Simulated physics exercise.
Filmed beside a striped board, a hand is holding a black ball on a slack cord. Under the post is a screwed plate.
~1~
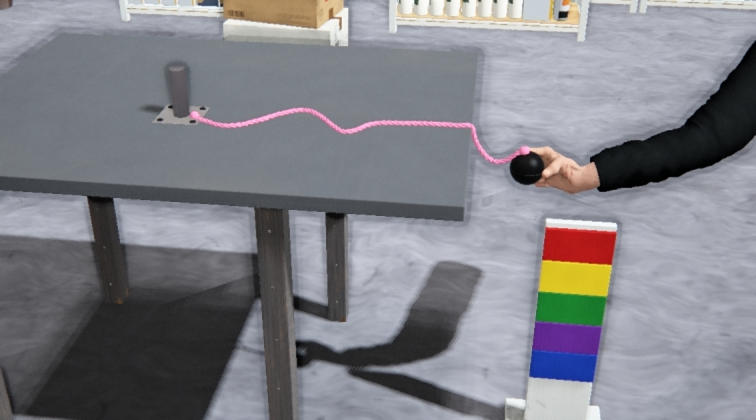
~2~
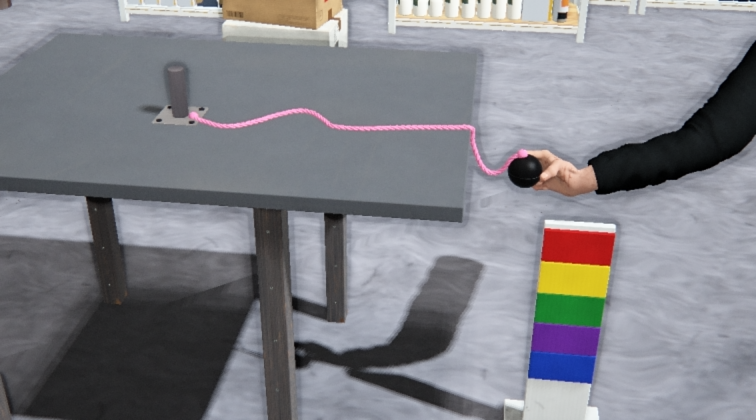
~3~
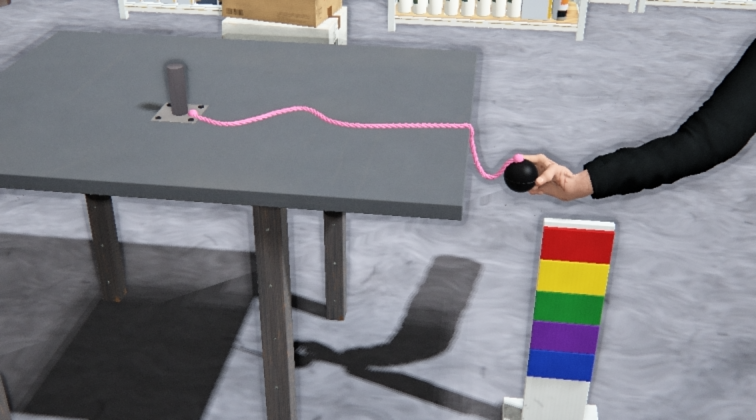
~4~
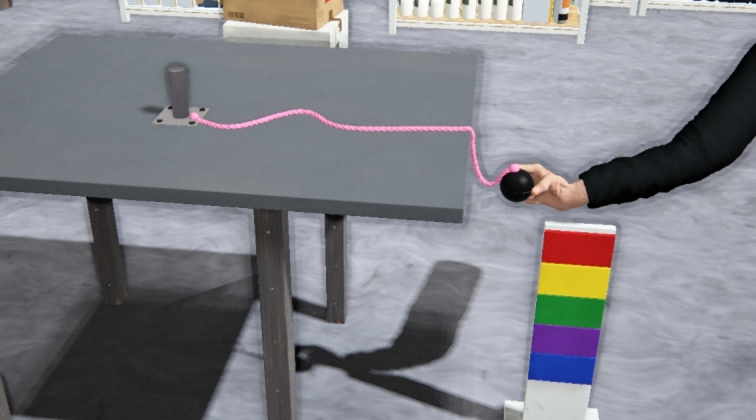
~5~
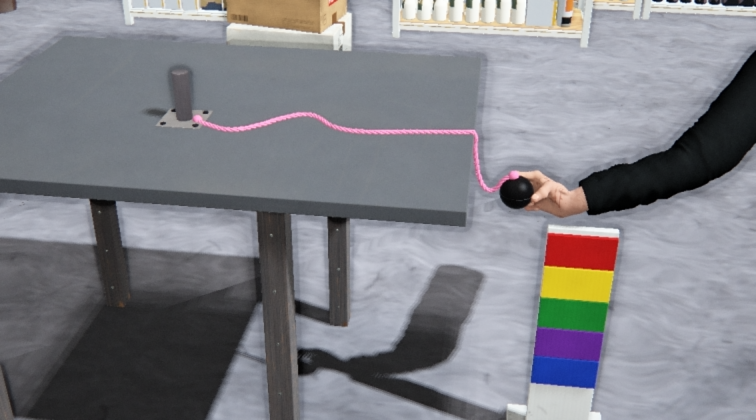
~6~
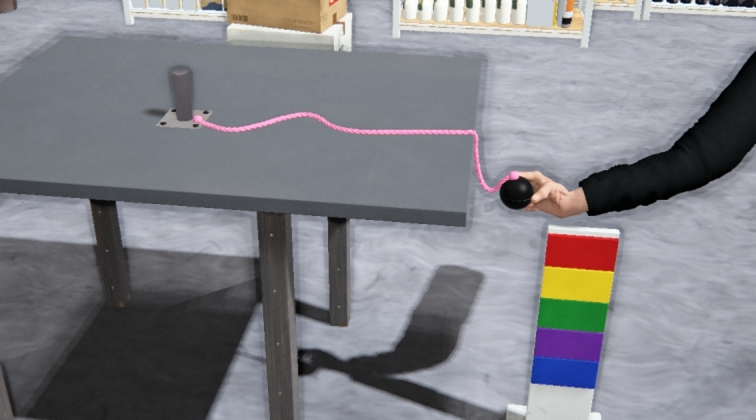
A hand in a black sleeve holds a black ball beyond the right edge of a dark grey table, seen from slightly above in a room with shelves behind. A slack pink cord winds across the tabletop from a post on a screwed plate to the ball, above a board striped red, yellow, green, purple and blue. The hand lowers the ball slightly, drifting left, while the view shifts very little.
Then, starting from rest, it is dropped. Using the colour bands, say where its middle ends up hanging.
Its middle ends up at the yellow band.
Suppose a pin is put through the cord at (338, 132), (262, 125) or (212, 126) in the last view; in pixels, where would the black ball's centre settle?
Try by try, around (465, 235), (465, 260) and (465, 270).
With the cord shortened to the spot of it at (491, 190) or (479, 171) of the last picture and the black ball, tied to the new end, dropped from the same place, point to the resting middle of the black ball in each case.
(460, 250) and (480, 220).
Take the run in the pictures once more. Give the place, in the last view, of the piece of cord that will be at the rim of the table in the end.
The bit in question sits close to (440, 132).
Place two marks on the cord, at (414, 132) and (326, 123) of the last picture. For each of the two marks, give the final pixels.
They finish close to (451, 135) and close to (356, 129).
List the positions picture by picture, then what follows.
In the first frame, black ball (527, 168); red (579, 248); yellow (575, 280); green (571, 310); purple (567, 339); blue (563, 367).
In the second frame, black ball (525, 171); cord through (216, 125) (284, 114) (336, 127) (407, 128) (473, 143).
In the third frame, black ball (521, 175).
In the fourth frame, black ball (517, 185); cord through (216, 126) (285, 114) (341, 127) (411, 129) (473, 148).
In the fifth frame, black ball (516, 192).
In the sixth frame, black ball (517, 193); cord through (220, 129) (288, 117) (344, 130) (414, 132) (476, 151).
A little later, ball near (498, 265); level with yellow.
Next, ball near (434, 262); level with yellow.
Later still, ball near (459, 271); level with yellow.
When it is over, ball near (469, 273); level with yellow. Its centre hangs level with the yellow band.
